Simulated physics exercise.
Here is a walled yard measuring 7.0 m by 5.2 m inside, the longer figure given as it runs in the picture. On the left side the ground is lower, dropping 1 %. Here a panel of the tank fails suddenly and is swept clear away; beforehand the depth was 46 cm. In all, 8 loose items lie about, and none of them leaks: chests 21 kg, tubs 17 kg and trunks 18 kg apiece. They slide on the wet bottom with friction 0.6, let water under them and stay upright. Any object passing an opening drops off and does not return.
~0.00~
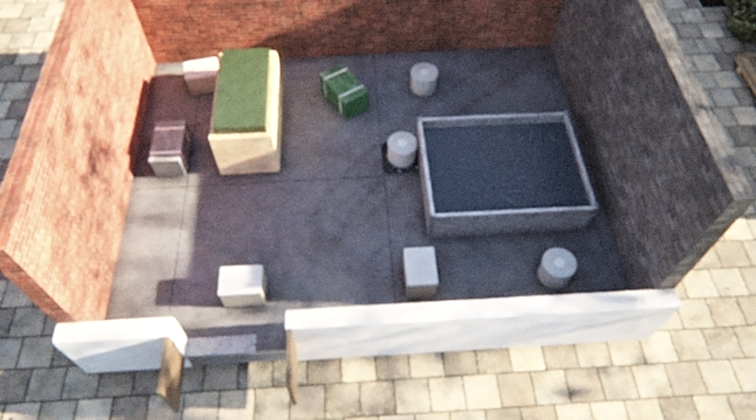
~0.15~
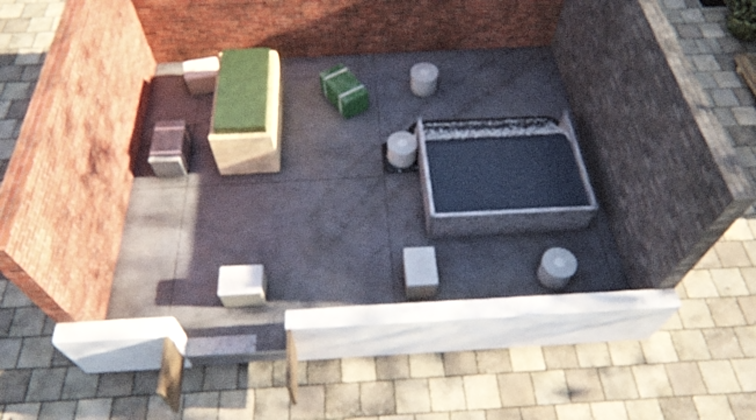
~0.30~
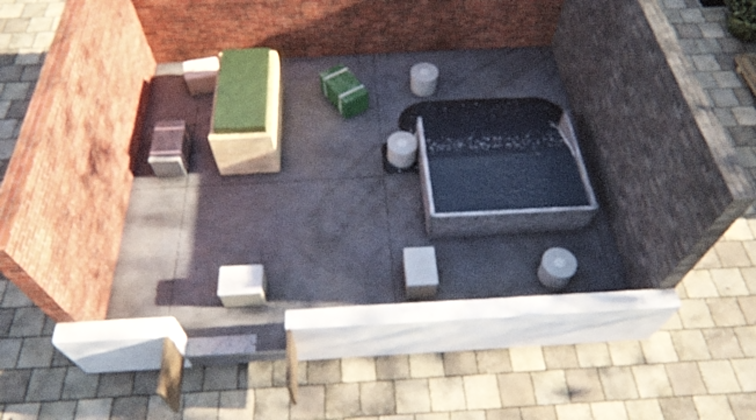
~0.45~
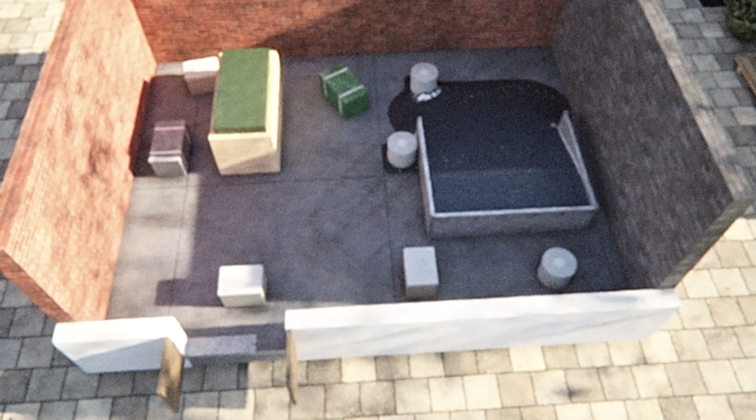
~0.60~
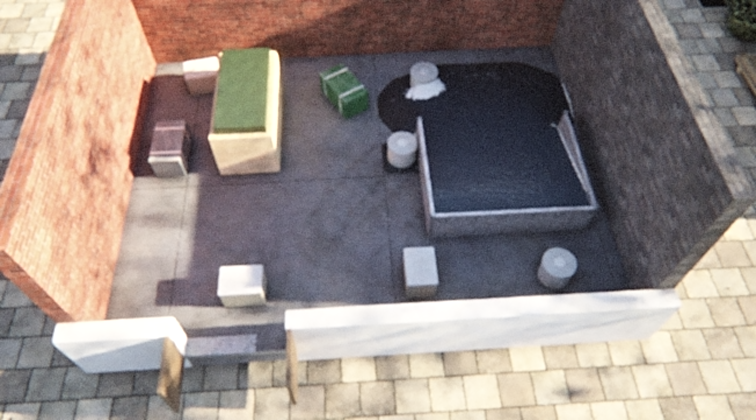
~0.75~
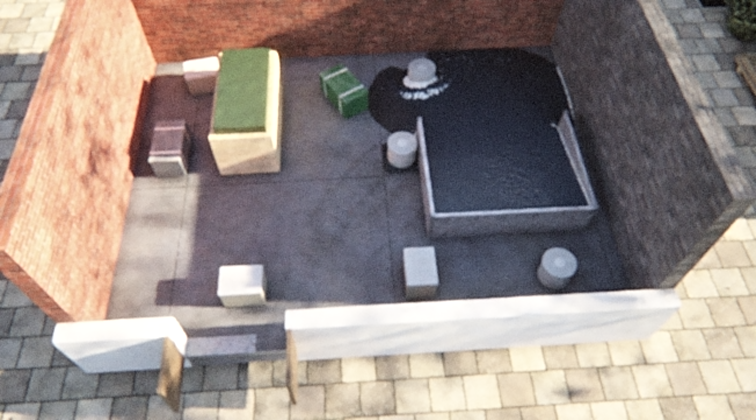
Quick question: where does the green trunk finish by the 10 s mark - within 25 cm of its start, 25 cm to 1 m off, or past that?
Past 1 m.
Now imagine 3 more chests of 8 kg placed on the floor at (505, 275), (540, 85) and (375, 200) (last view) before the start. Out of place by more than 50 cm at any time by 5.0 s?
Taking them in order: Not far enough, far enough and not far enough.
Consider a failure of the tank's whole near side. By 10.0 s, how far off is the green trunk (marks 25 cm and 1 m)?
The answer: The green trunk stays more or less still.
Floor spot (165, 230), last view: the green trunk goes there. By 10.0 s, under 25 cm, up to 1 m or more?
Put there, it remains roughly in place.
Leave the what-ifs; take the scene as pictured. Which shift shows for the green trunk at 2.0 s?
Roughly 0 centimetres by that point.
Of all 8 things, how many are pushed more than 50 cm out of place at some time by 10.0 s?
All told, that gives 3.
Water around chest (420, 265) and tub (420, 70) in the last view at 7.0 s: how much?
Roughly 4 and 8 cm.
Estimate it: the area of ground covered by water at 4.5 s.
About 22 m2.
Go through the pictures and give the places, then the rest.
The green trunk at (344, 82) rests on the ground; water covers 3.7 m2; 0 of 8 have shifted, in the first picture.
The green trunk at (344, 82), on the bottom; water covers 4.7 m2; 0 of 8 have shifted, in the second picture.
The green trunk at (344, 82) rests on the ground; 5.8 m2 under water; 0 of 8 have shifted, in the third picture.
The green trunk at (344, 82) rests on the ground; water covers 7.1 m2; 0 of 8 have shifted, in the fourth picture.
The green trunk at (344, 82), on the bottom; water covers 8.4 m2; 0 of 8 have shifted, in the fifth picture.
The green trunk at (344, 82), on the bottom; 9.7 m2 under water; 1 of 8 have shifted, in the sixth picture.
After 2.0 s the green trunk is near (344, 82), 0.0 m from its start, aground; 0 of 8 are out; 1 afloat.
After 4.5 s the green trunk is near (310, 150), 1.5 m from its start, afloat; 0 of 8 are out; 1 afloat.
After 7.0 s the green trunk is near (328, 236), 2.9 m from its start, aground; 0 of 8 are out; 0 afloat.
After 10.0 s the green trunk is near (328, 236), 2.9 m from its start, aground; 0 of 8 are out; 0 afloat.
